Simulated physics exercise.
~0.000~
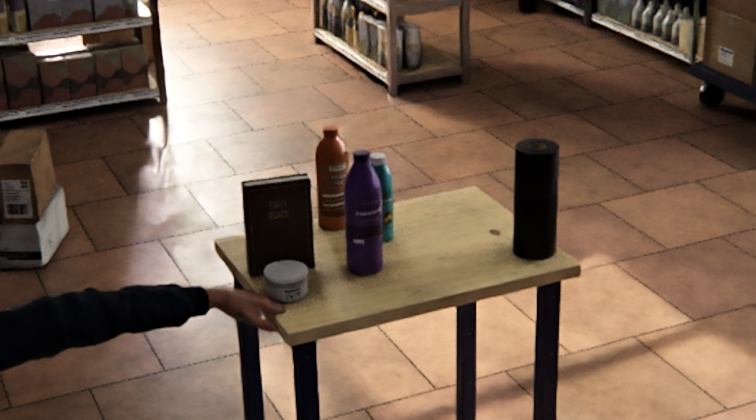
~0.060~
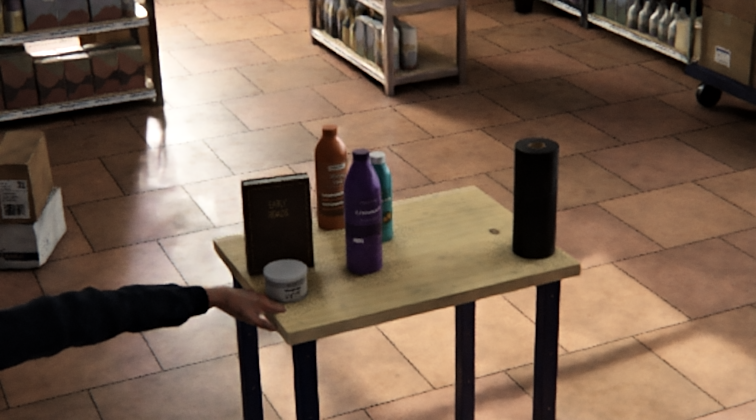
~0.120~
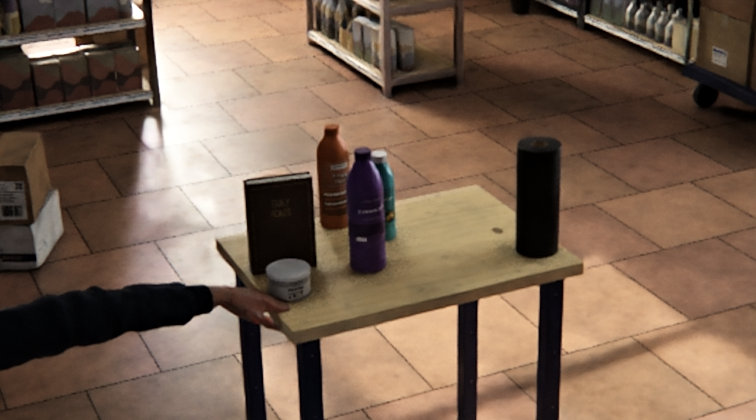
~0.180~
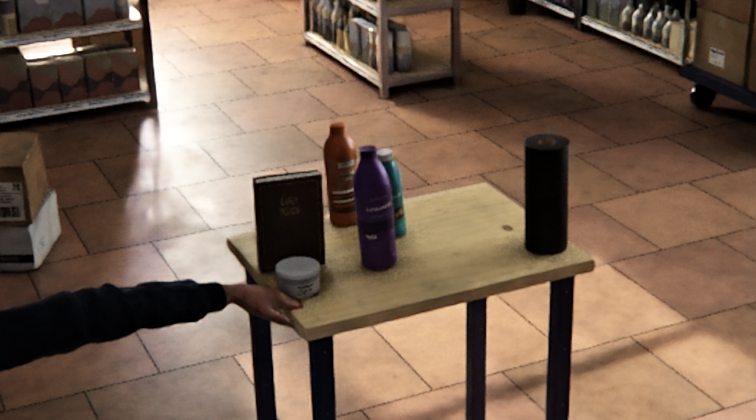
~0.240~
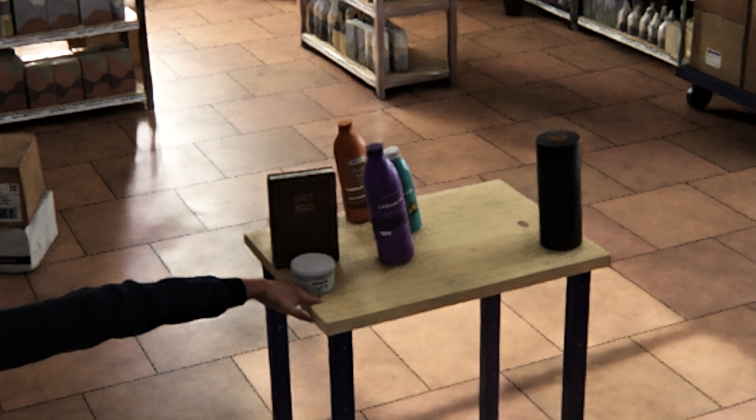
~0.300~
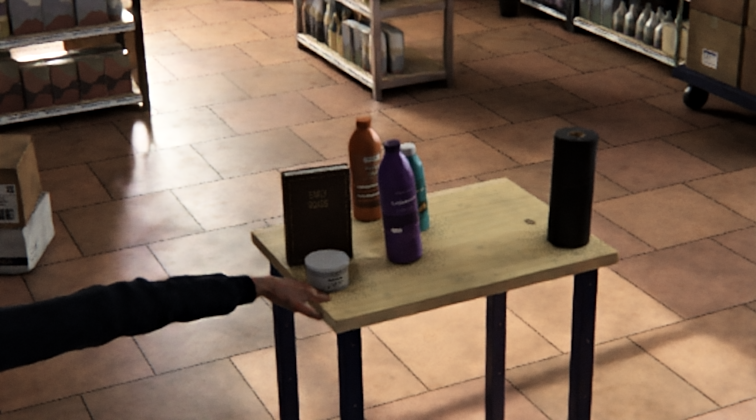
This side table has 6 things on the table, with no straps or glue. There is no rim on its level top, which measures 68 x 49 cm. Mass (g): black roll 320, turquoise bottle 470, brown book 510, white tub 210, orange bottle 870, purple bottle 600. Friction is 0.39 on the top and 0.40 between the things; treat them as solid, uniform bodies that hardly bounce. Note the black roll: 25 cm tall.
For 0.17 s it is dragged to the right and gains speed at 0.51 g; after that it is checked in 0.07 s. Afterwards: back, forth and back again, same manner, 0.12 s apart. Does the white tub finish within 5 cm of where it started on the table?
Yes.
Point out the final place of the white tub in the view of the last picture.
The resting point is around (280, 282).
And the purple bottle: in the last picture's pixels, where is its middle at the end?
My guess is roughly (438, 232).
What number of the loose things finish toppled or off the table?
The count comes out at 4.
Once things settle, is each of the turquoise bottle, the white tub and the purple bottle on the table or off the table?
The turquoise bottle ends on the table; the white tub is still on the table; the purple bottle is still on the table.
Around 0.50 s, table along by 8 cm; black roll now off the table; white tub shifted 3 cm near (333, 270); turquoise bottle at 44° to upright.
Around 0.60 s, table along by 2 cm; white tub shifted 4 cm near (310, 275); turquoise bottle on its side; orange bottle on its side.
Around 0.90 s, table along by 4 cm; turquoise bottle on its side; orange bottle on its side; purple bottle on its side.
Around 1.30 s, table along by 3 cm; white tub shifted 3 cm near (313, 274); turquoise bottle on its side; orange bottle on its side.
Finally (2.0 s), off the table, black roll; on their side or leaning hard on the table, turquoise bottle, orange bottle and purple bottle; the other 2 still in place (within 5 cm). In the last view, white tub near (280, 282).
